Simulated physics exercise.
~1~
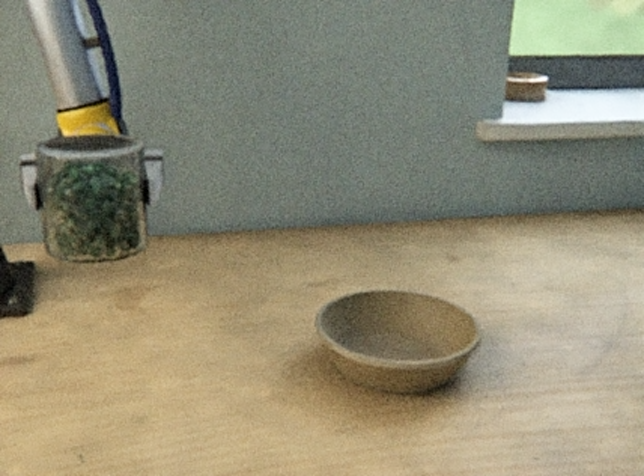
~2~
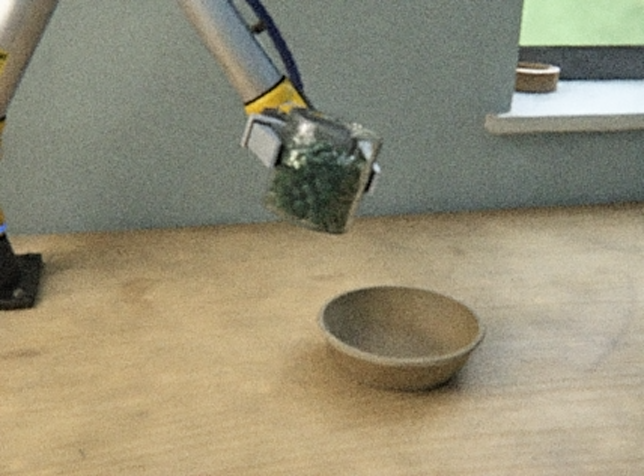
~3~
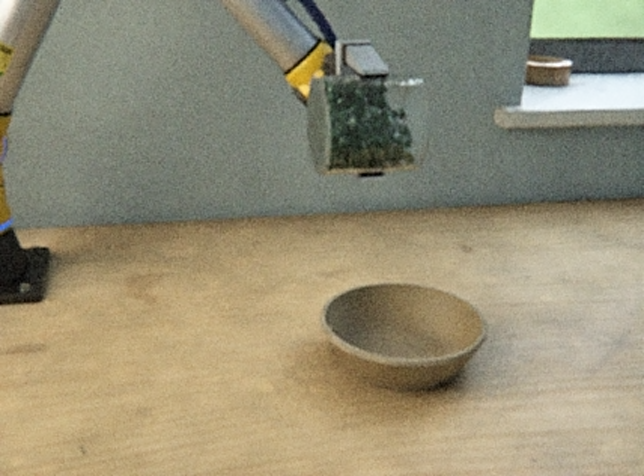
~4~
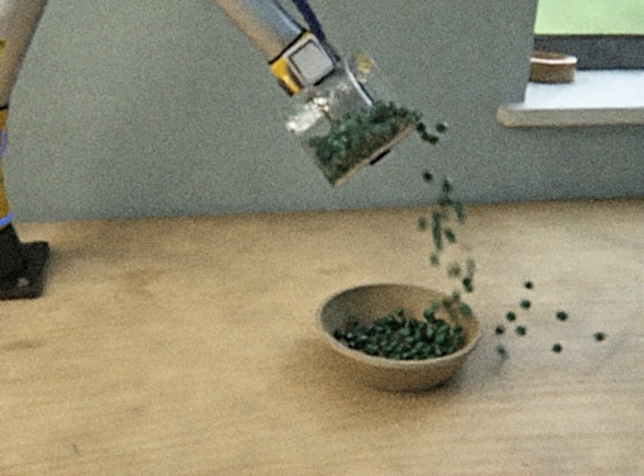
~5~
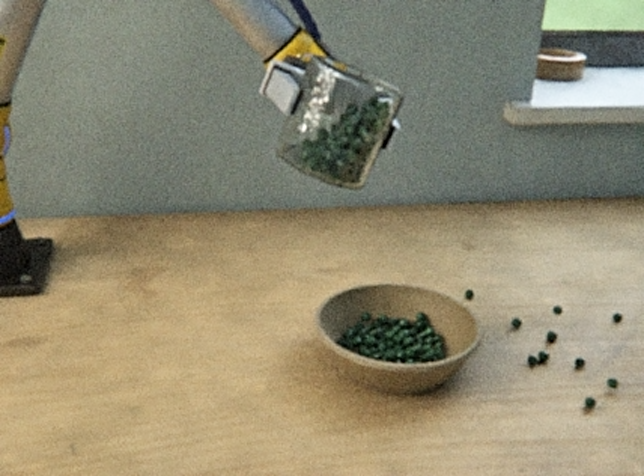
A robot arm with a yellow collar holds a clear tumbler of dark green beads above a pale wooden table, seen from the front and slightly above. A tan bowl sits right of centre, before a grey wall with a windowsill at the upper right. The arm carries the upright tumbler right, leans it, then lifts it onto its side above the bowl. Beads stream into the bowl, while some scatter to its right. The arm tips the tumbler back, leaving beads in both vessels and several lying loose on the table.
